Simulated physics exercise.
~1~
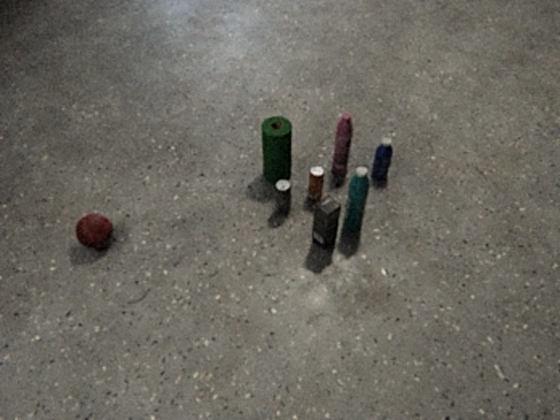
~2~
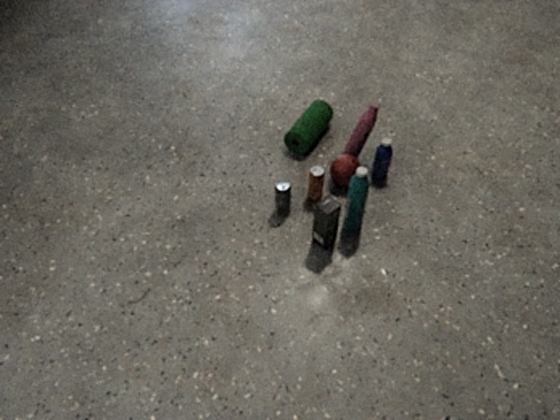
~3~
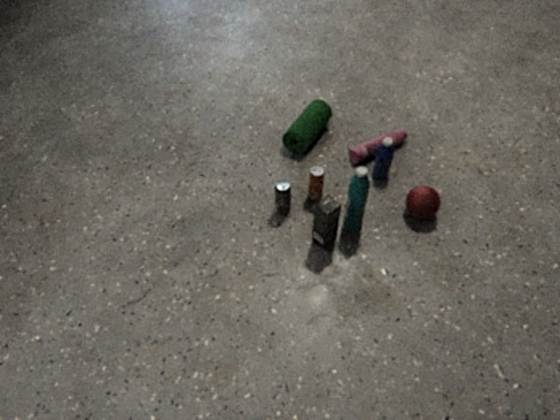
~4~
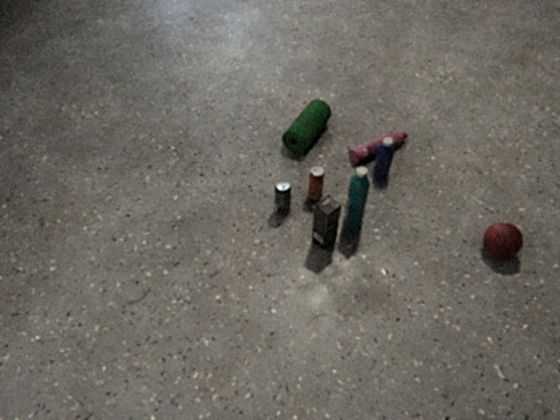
Green roll and pink bottle toppling as a red ball rolls rightward through a standing group, the other five objects staying upright.
